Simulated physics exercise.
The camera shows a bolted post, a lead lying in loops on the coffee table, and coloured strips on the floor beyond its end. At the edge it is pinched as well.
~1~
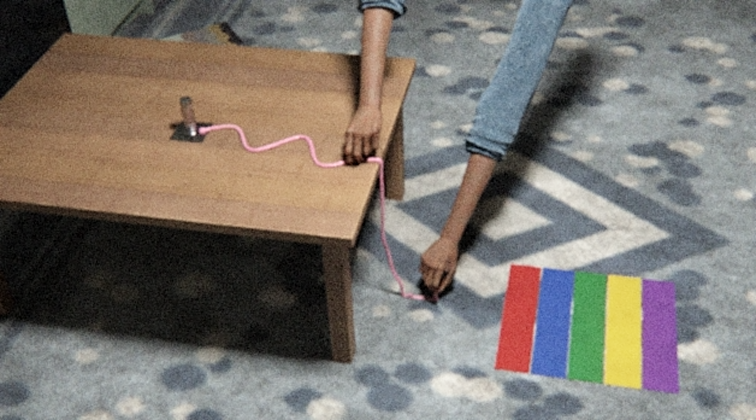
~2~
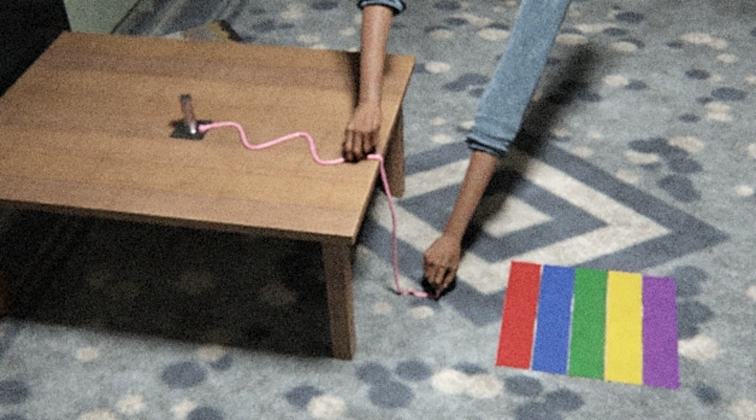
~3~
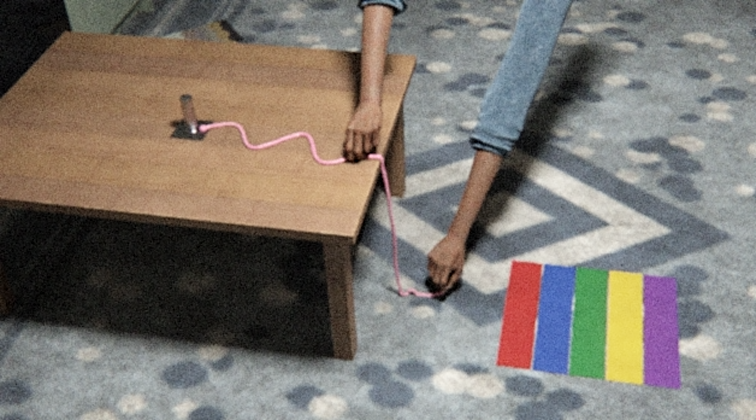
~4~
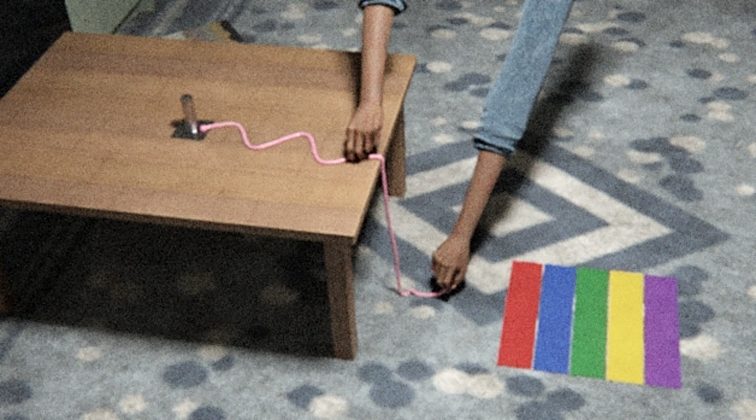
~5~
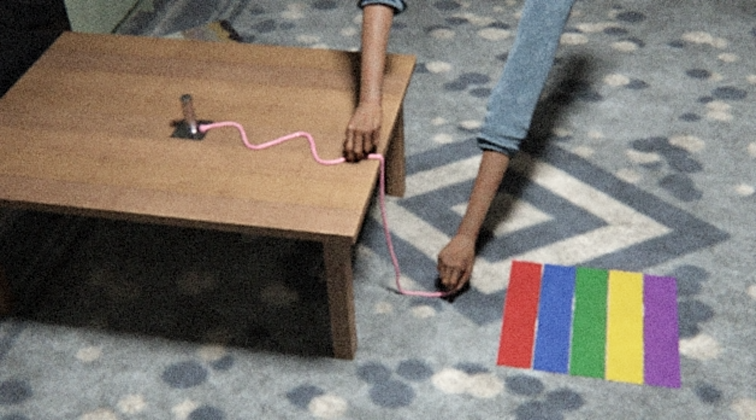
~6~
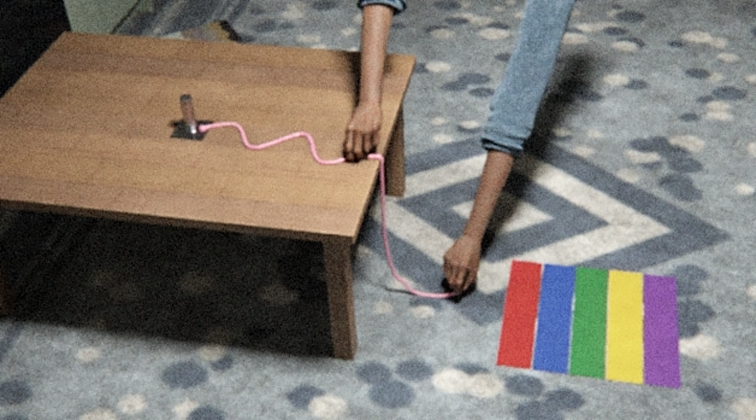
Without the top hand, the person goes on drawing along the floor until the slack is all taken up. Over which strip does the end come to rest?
Over the yellow strip.
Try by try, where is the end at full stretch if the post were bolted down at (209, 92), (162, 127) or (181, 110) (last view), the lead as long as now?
Taking the tries in turn, you get (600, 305), (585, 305) and (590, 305).
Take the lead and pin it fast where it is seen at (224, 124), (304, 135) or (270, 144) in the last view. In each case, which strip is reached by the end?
You'd see yellow first, green next, and green last.
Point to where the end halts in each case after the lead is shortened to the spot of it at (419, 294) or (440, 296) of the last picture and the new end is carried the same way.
Try one: (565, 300); try two: (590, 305).
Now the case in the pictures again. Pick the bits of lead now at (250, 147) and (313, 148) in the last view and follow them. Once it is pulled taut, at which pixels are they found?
The first one ends up at (276, 140) and the second one at (356, 152).
A little later, end near (567, 301); over blue.
Next, end near (605, 305); over green.
When it is tight, end near (627, 308); over yellow. The yellow one.
